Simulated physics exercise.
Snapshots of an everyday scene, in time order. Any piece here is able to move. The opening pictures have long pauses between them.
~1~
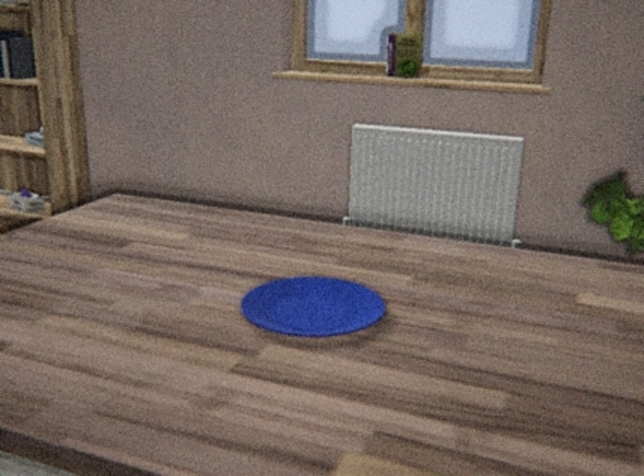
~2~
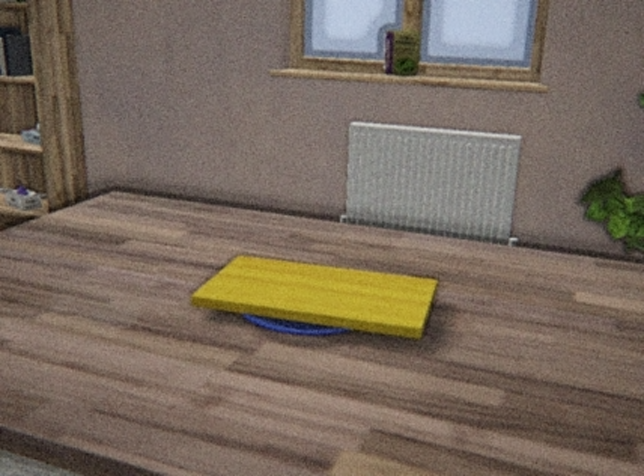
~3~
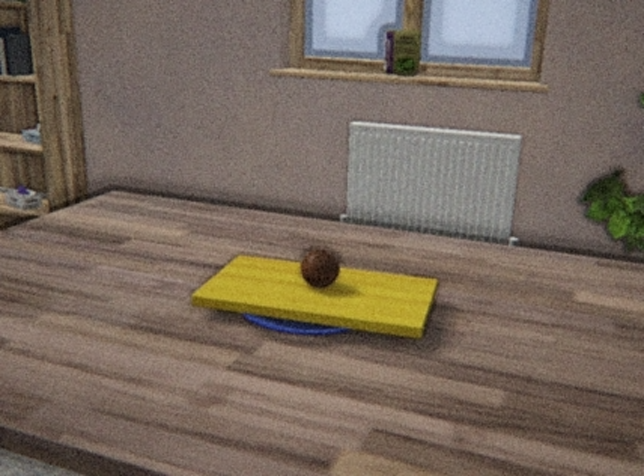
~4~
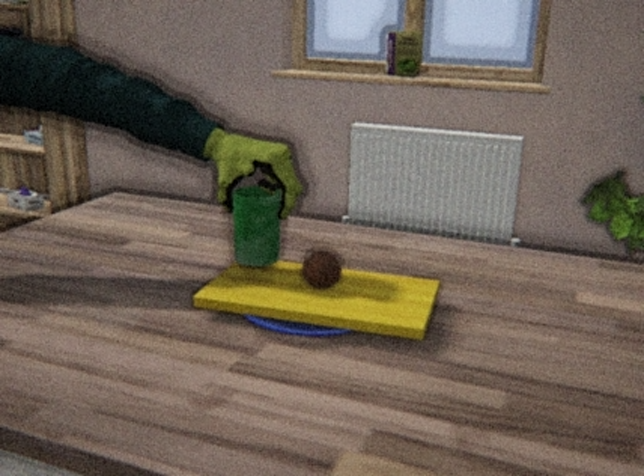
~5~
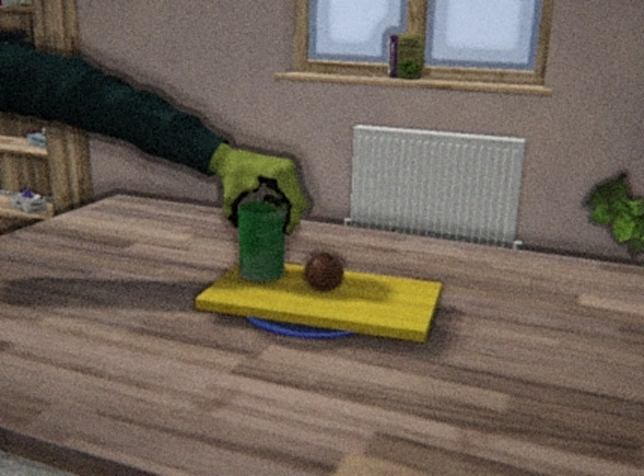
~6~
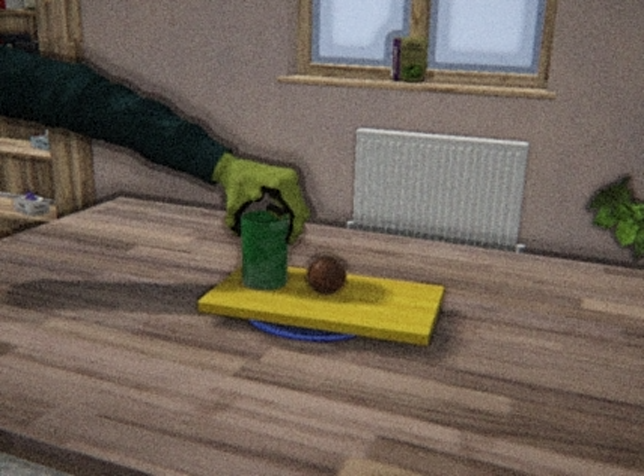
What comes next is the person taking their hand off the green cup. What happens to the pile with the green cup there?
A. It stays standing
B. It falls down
(A) It stays standing.
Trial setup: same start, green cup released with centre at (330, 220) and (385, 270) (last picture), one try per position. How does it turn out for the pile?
Result of try one: The pile tips over; result of try two: The pile remains stable.
Then, 0.20 s past the last view, nothing moves.
Then, 0.40 s past the last view, green cup resting near (265, 251).
Finally, all 4 still in place. Final places as the last picture's camera would see them, green cup near (265, 251). The pile stays up.
